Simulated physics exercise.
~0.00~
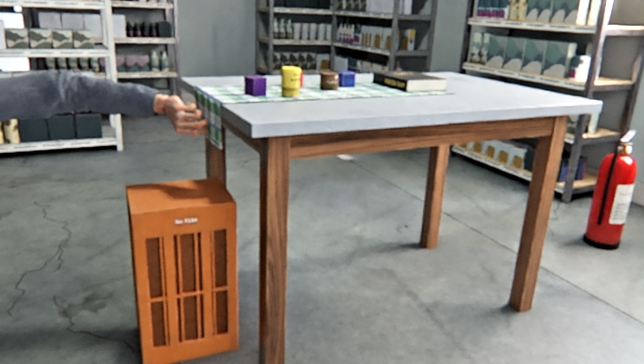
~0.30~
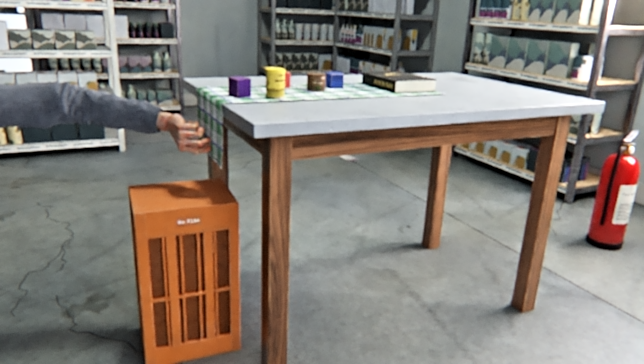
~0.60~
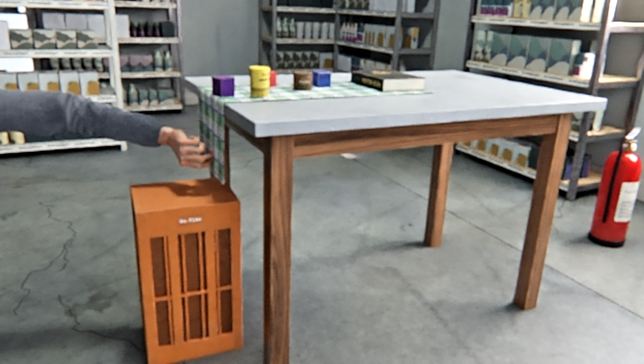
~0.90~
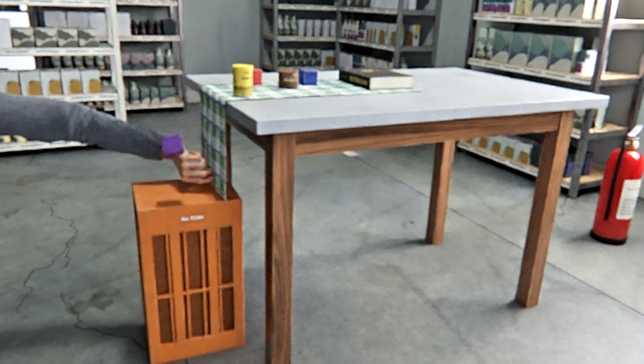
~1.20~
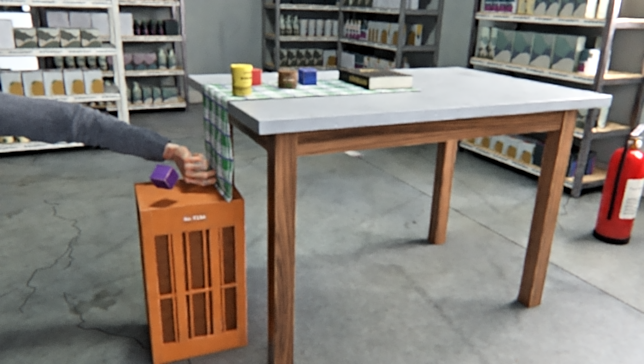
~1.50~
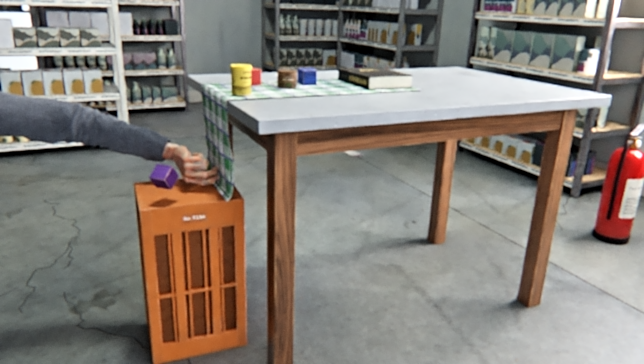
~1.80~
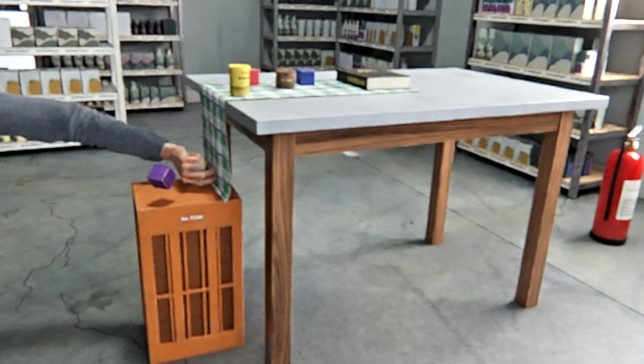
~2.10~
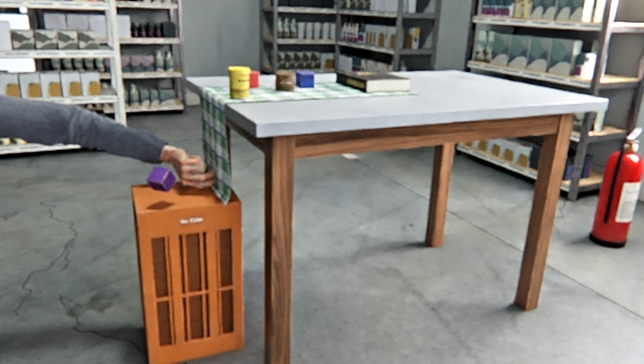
At first, a hand at the left grips the hanging end of a green checked tea towel on a table, with a purple cube, a yellow can, a red cube, a brown pot and other small things on or near it. The hand pulls slowly downward, and the loaded cloth slides left, carrying the cube to the edge. The purple cube then tips over the end and drops toward the hand. It lands on the orange crate beside the table, where the hand comes to rest, still holding the hem. The yellow can stays upright near the edge, and everything remains still.
